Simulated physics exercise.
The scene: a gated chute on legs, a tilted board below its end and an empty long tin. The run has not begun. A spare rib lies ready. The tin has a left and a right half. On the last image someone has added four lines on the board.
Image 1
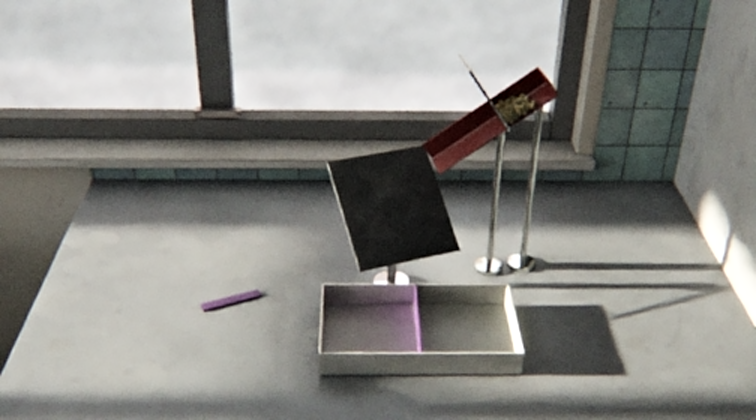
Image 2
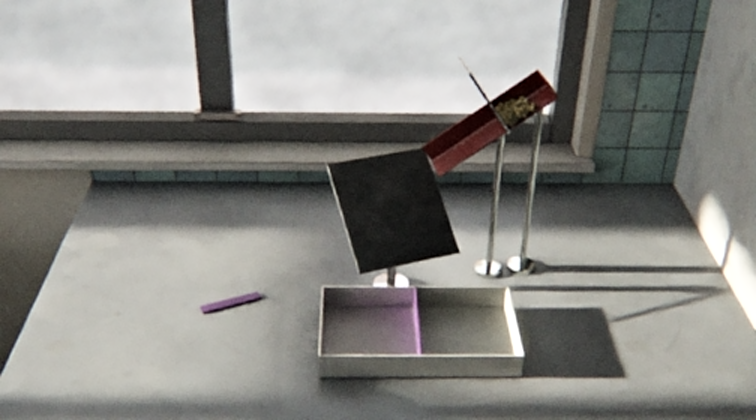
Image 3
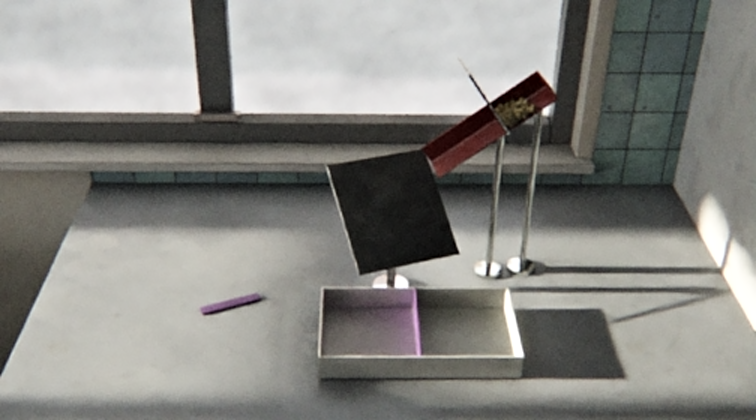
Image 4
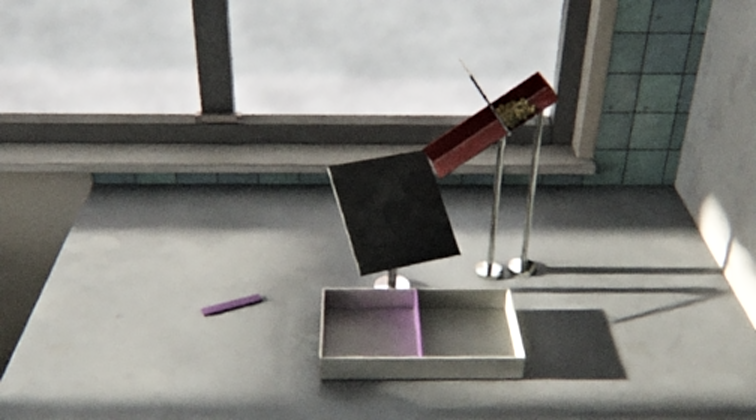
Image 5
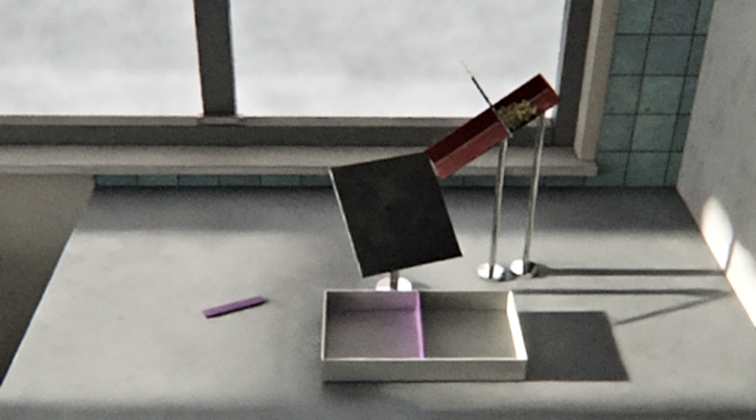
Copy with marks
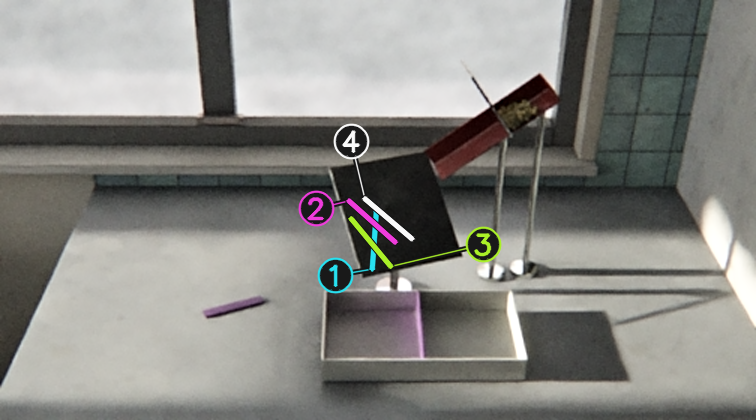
A red chute on thin metal legs held a small clump of something behind a thin gate, above a tilted dark board and an empty divided tin; nothing moved beyond a faint shift of the view.
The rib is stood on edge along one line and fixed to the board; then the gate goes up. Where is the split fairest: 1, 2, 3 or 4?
Choose 3.
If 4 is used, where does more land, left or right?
More lands on the right.
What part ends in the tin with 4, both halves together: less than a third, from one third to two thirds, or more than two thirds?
Line 4 gives more than two thirds.
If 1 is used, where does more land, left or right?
More lands on the left.
On the marked copy, line 1 from (376, 211) to (372, 269); line 2 from (348, 200) to (395, 242); line 3 from (351, 218) to (390, 266); line 4 from (364, 198) to (411, 238).
With 1, of what is caught, the larger part in the left half, about a tenth in the right.
With 2, of what is caught, about a tenth in the left half, the larger part in the right.
With 3, of what is caught, roughly half in the left half, roughly half in the right.
With 4, of what is caught, about a tenth in the left half, almost all in the right.
